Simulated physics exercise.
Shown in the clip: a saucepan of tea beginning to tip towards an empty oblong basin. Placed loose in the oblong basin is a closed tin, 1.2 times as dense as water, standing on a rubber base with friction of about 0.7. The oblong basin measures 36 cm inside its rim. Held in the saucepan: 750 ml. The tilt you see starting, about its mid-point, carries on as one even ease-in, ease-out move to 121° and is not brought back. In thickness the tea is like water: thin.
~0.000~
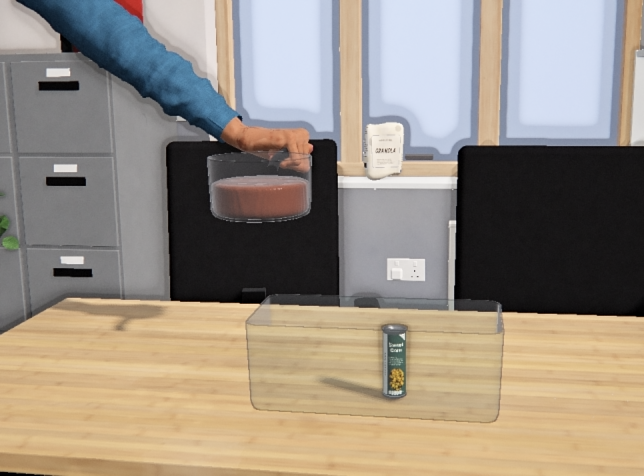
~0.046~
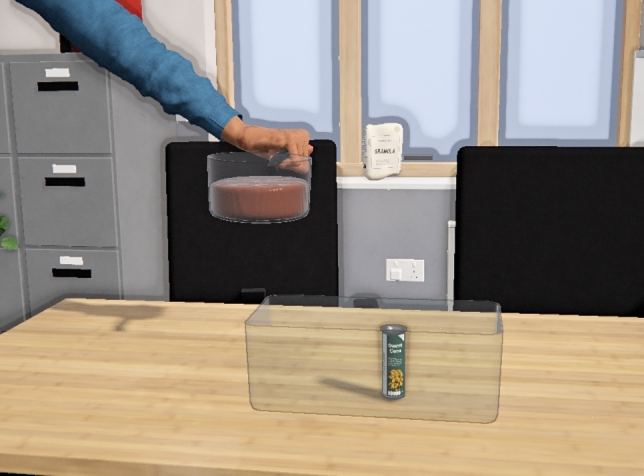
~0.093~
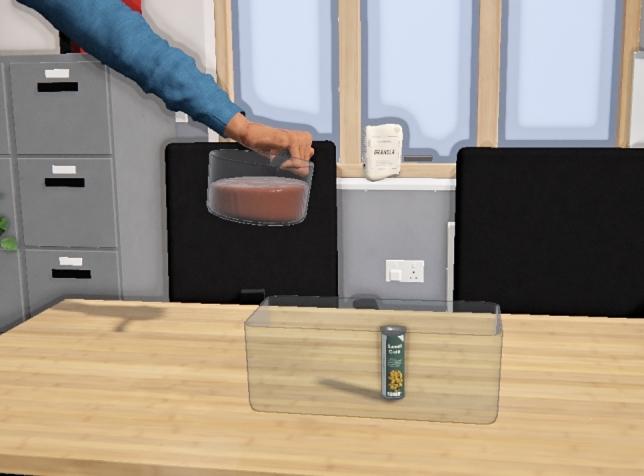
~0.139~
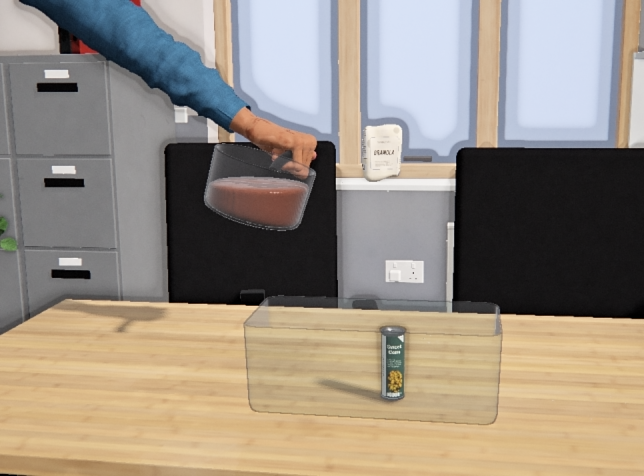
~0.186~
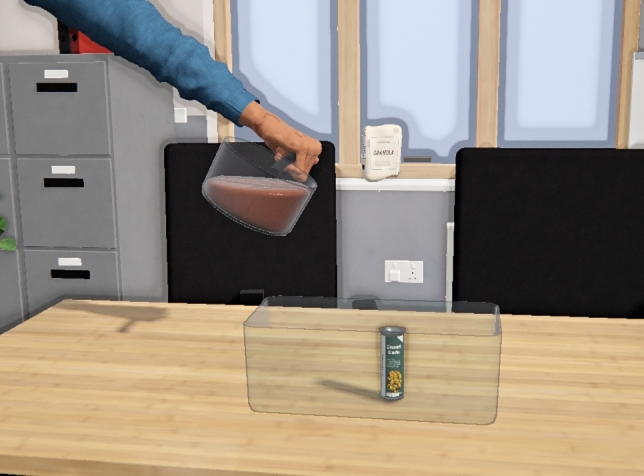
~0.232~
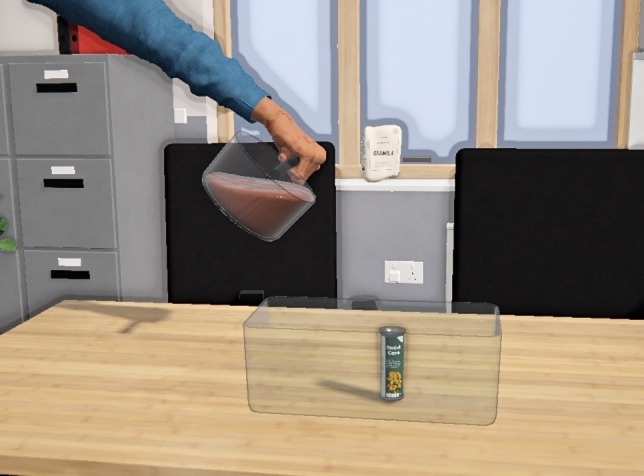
A blue-sleeved arm reaches in from the upper left, holding a clear pan of reddish-brown tea above a pale wooden table, seen from the front in an office-like room. Below stands a transparent oblong basin with a dark green tin inside, before black chairs, grey drawers and a white packet by the window. The hand tilts the pan steadily rightward, while the camera stays still.
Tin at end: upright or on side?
Watch, it's going to hold out.
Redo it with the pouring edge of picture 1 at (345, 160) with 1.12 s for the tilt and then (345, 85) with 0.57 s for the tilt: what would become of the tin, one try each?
Try 1: Still standing; try 2: Tipped over.
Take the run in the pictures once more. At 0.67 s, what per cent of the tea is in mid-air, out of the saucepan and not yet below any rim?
Close to 8 per cent.
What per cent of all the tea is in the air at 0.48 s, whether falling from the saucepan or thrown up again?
I'd put it at about 58 percent.
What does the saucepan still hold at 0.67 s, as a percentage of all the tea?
About 2 per cent.
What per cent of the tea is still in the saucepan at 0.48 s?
Around 18 in a hundred.
By 0.48 s the tilt is 114° and 19 per cent is still to pour; the tin stands where it began.
By 0.67 s the tilt is 121° and 2 per cent is still to pour; the tin stands where it began.
By 0.86 s the tilt is 121° and 0 per cent is still to pour; the tin stands where it began.
By 1.07 s the tilt is 121° and 0 per cent is still to pour; the tin stands where it began.
At rest the tin stands where it began.
